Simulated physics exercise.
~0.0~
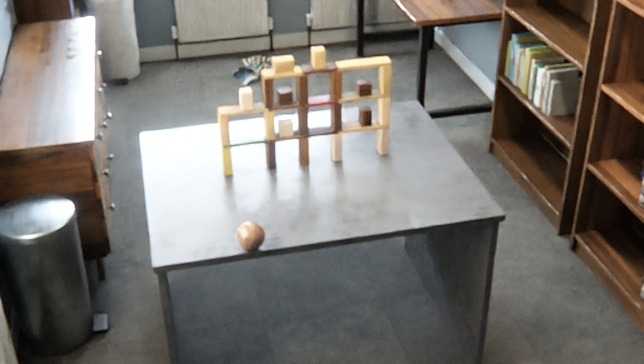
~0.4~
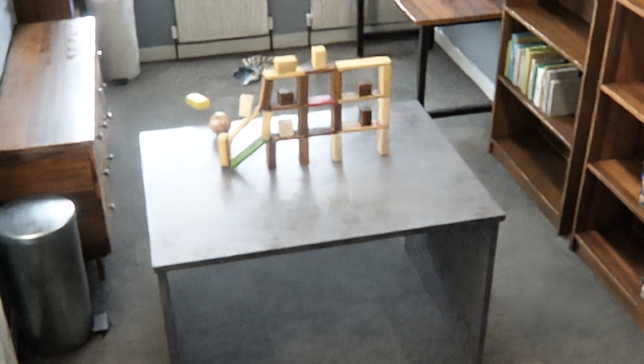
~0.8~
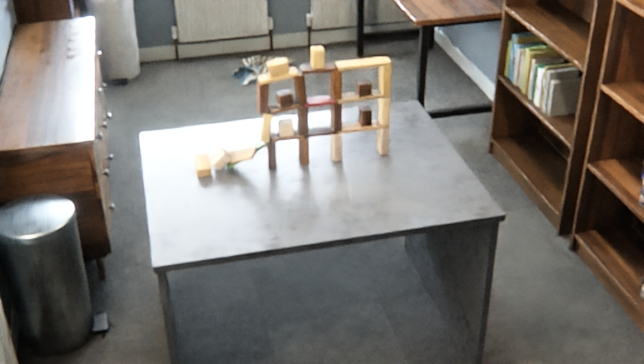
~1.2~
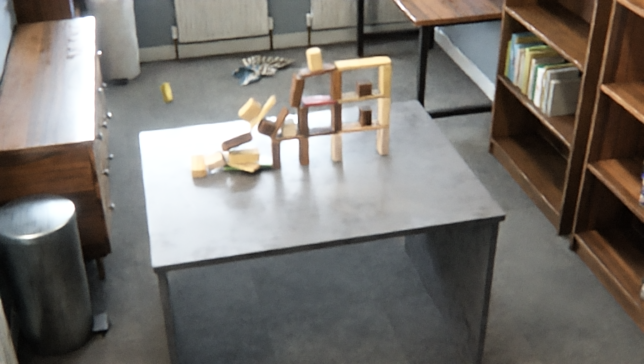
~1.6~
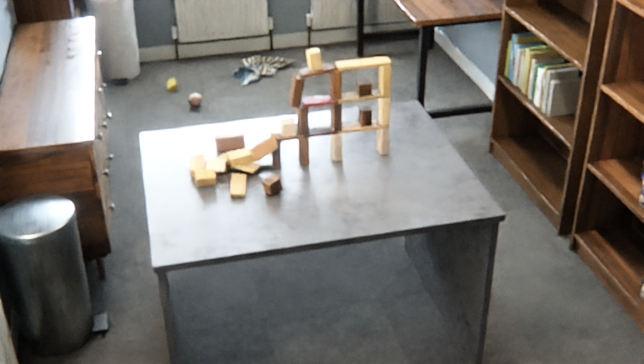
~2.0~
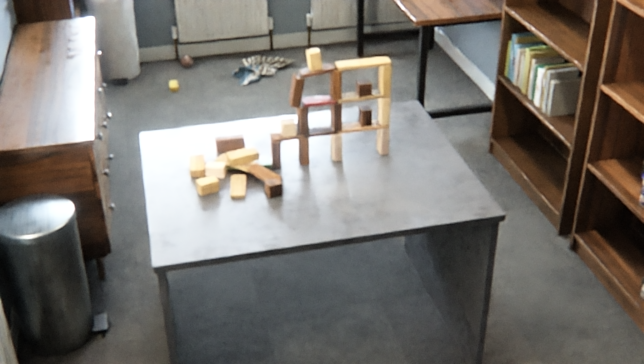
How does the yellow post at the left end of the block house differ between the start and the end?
At the start it stands upright in the house on the table. By the end it is lying on its side on the floor beyond the table.
